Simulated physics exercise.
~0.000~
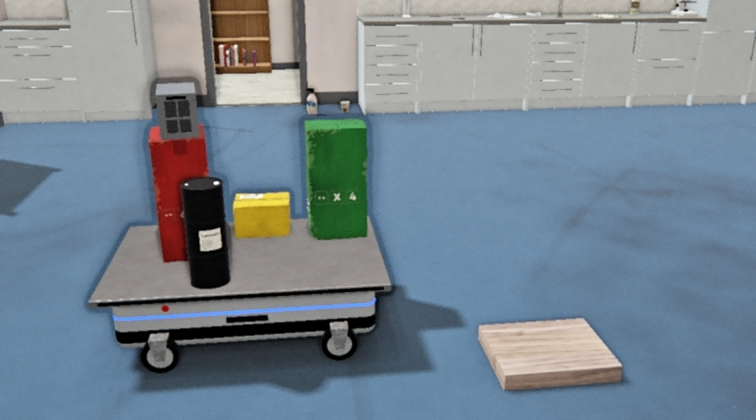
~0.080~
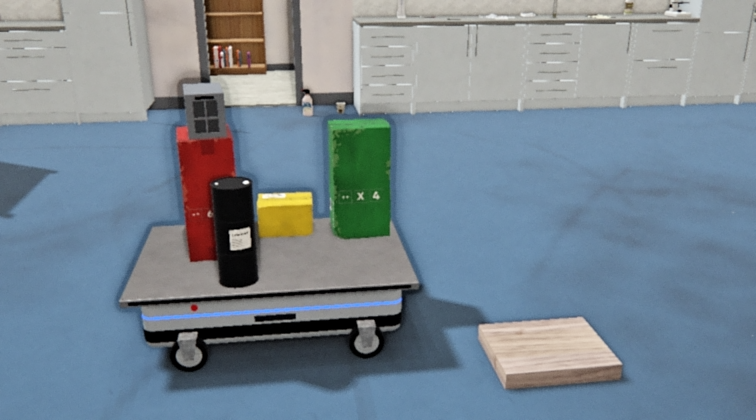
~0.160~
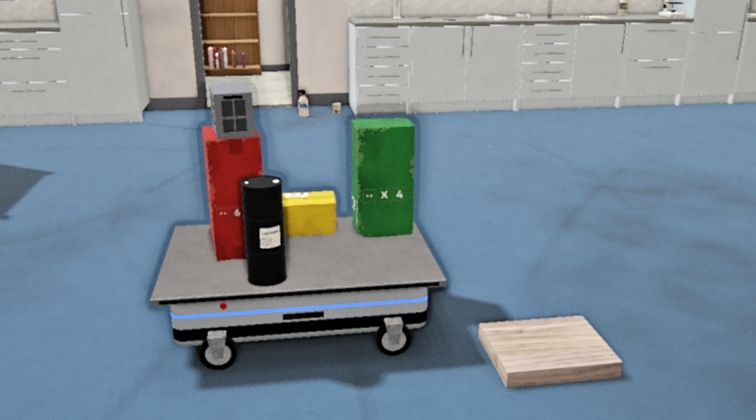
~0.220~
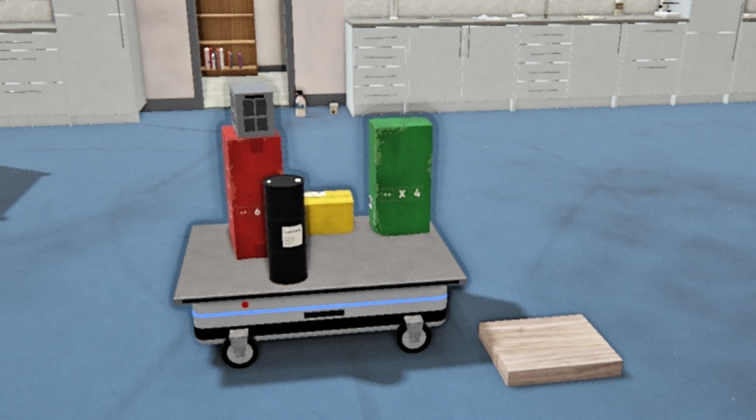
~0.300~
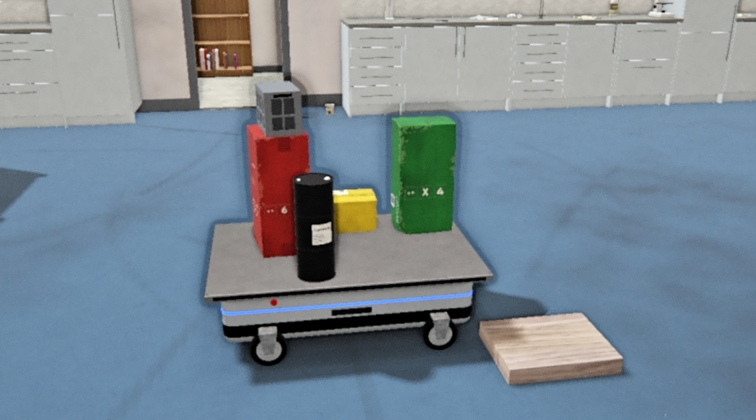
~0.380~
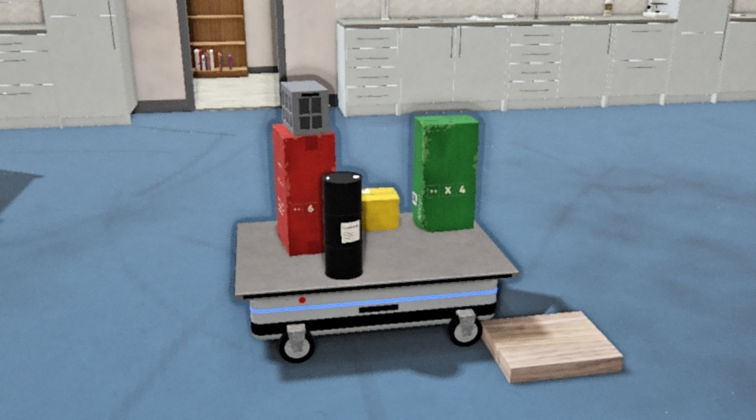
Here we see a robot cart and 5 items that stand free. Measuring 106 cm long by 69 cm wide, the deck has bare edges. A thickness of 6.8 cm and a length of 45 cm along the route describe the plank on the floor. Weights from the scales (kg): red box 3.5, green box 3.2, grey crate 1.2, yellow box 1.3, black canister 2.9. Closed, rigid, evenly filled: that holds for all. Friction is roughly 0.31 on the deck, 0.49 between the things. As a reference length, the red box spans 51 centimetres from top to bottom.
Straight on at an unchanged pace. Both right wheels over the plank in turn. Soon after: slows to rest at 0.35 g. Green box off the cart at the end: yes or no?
Yes.
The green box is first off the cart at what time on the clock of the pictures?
It happens at about 1.0 s.
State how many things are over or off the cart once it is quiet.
Altogether, 4.
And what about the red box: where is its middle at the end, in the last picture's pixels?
Roughly at (733, 155) in the last picture.
After 1.08 s, 140 cm covered; green box now off the cart; black canister 37° off upright; grey crate 11° off upright.
After 1.68 s, 213 cm covered; grey crate now off the cart; black canister on its side; red box 42° off upright.
In the end (3.9 s), off the cart, green box and grey crate; toppled on the cart, red box and black canister; not toppled but over 10 cm from the start, yellow box. In the last view, green box near (657, 227).
